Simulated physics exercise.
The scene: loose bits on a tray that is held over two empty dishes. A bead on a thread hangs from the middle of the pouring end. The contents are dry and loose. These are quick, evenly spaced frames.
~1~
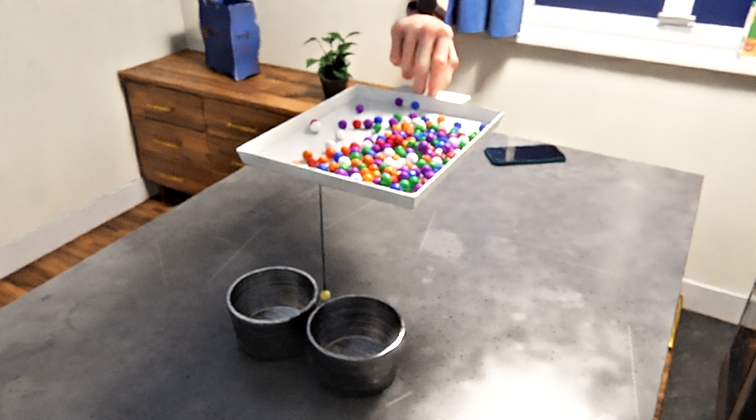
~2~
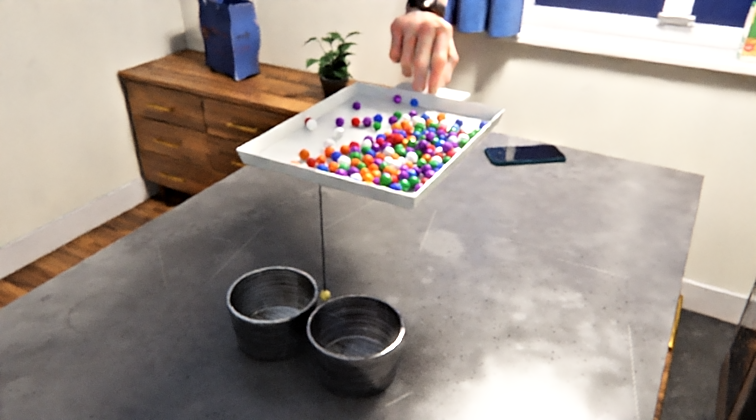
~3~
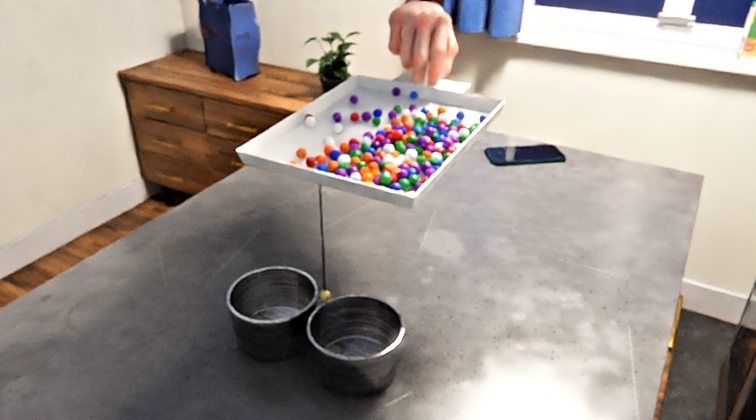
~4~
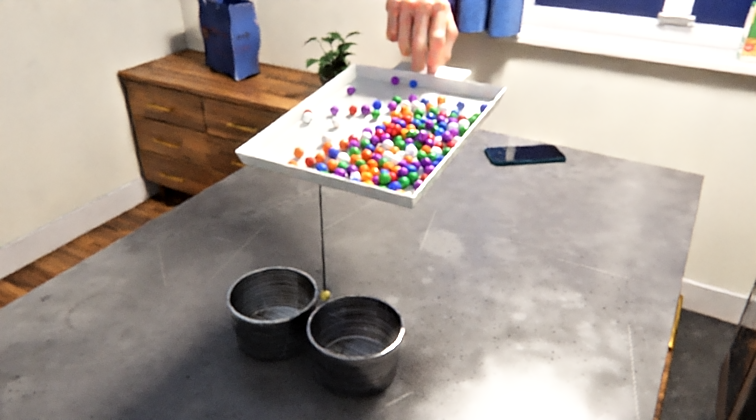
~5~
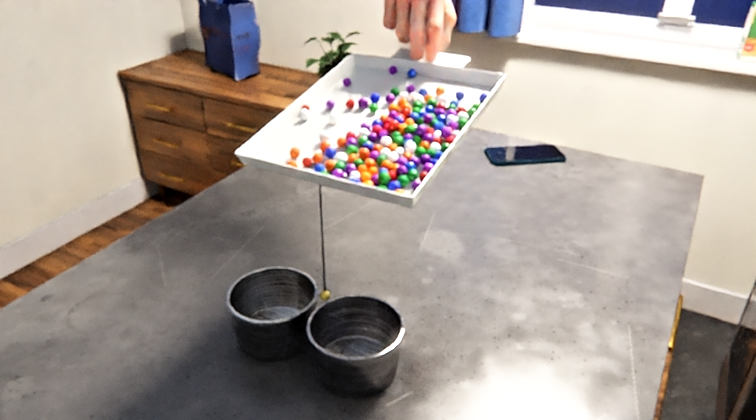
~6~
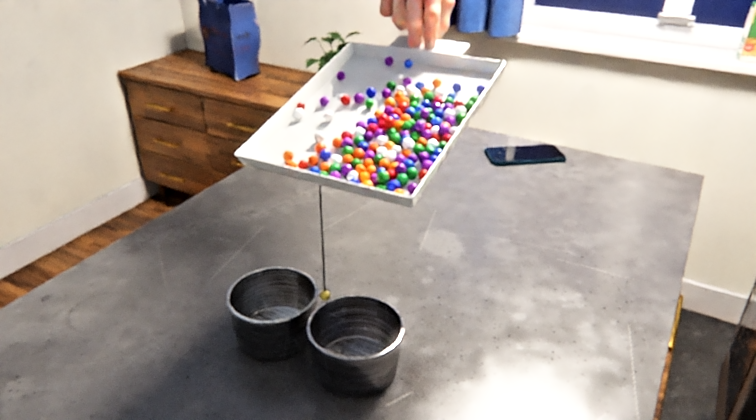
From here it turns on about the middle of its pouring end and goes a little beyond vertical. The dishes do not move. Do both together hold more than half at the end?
In the dishes lies less than half of it.
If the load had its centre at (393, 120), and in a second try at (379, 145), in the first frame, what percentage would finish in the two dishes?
In turn 30 and 30 in a hundred.
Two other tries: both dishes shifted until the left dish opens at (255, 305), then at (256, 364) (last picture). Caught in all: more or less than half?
First the larger part, then less than half.
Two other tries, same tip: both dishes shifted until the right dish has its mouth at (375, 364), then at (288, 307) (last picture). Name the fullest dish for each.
At the first place left, at the second the right-hand dish.
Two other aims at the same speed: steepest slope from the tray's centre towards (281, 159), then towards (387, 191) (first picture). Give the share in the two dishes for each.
About 70 and 20 per cent.
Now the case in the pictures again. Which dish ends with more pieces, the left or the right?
Fuller: The dish on the left.
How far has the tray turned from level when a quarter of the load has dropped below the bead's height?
Roughly 75°.
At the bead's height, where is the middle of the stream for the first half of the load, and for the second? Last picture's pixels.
Early half (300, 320), late half (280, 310).
Shortly afterwards, tray tipped steeply; the bulk on the tray; only a few in the right dish; only a few in the left dish; only a few outside both; a little in the air.
Next, tray tipped past a quarter turn; only a few on the tray; a little in the right dish; near a quarter in the left dish; near half outside both; a little in the air.
Some moments later, tray tipped past a quarter turn; a little in the right dish; near a quarter in the left dish; near two thirds outside both.
In the end, tray tipped past a quarter turn; a little in the right dish; near a quarter in the left dish; near two thirds outside both.
